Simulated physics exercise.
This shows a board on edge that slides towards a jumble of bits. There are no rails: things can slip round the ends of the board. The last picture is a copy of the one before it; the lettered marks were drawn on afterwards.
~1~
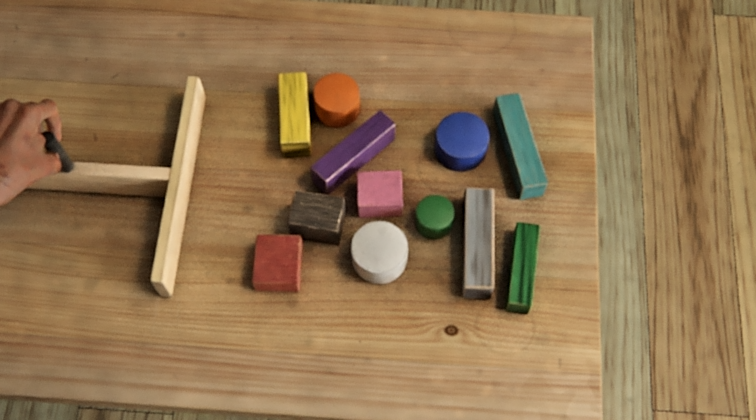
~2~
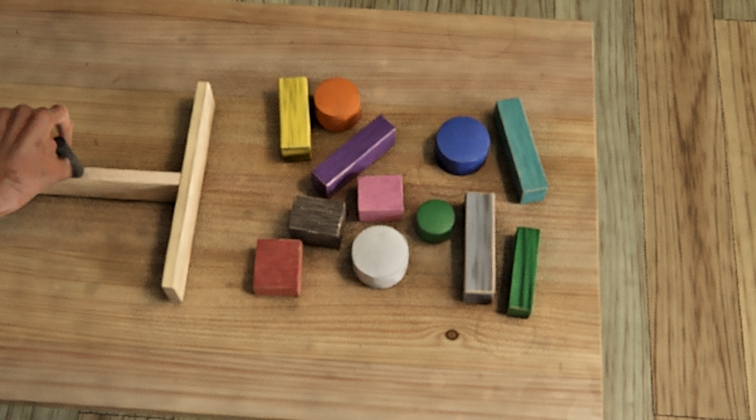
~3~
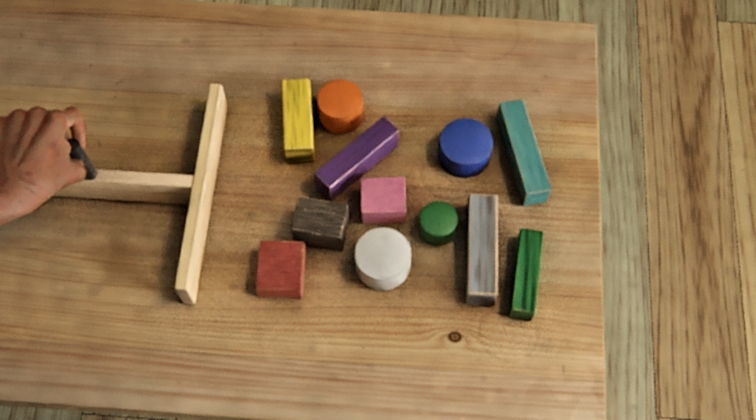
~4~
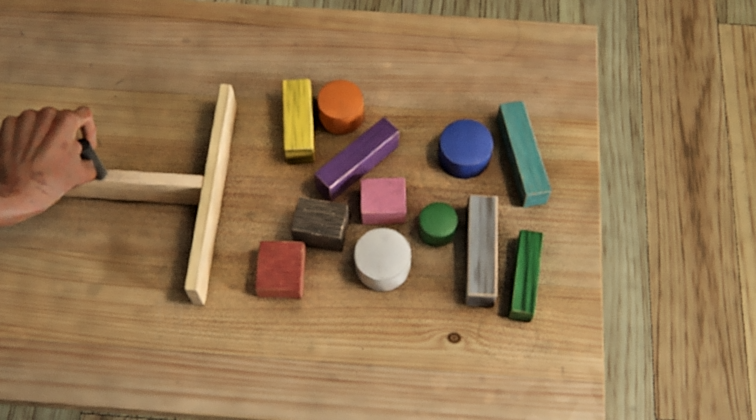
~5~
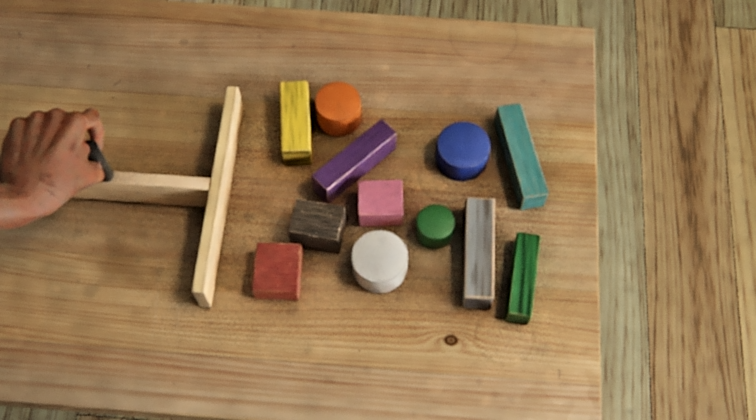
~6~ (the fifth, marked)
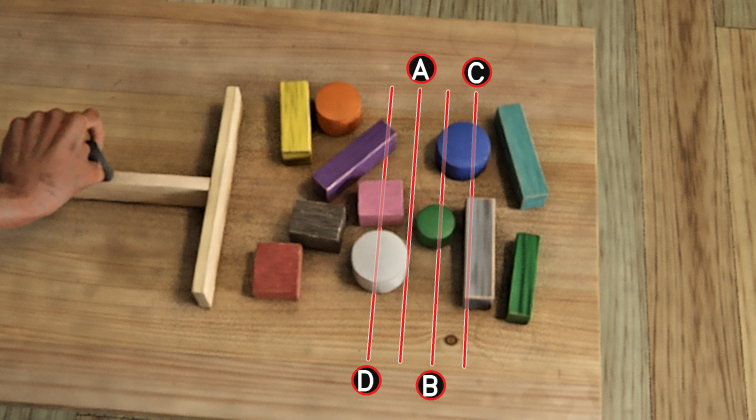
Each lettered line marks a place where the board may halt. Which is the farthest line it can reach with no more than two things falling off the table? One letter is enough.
It should halt at C.
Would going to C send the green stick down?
Yes.
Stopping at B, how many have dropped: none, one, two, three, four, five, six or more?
In all, none.
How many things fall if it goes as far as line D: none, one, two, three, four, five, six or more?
By then, none.
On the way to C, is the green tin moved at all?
Yes.
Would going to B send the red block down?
No.
On the copy, A at (411, 217); B at (441, 219); C at (471, 221); D at (381, 215).
On C. First, board (307, 190); orange tin (377, 112); red block (330, 275).
Then, board (399, 197); turquoise bar (550, 157); green stick (542, 280).
Finally, board (468, 202); turquoise bar over the edge; green stick over the edge; two fallen.
By contrast, A is within the limit but short; B is within the limit but short; D is within the limit but short.
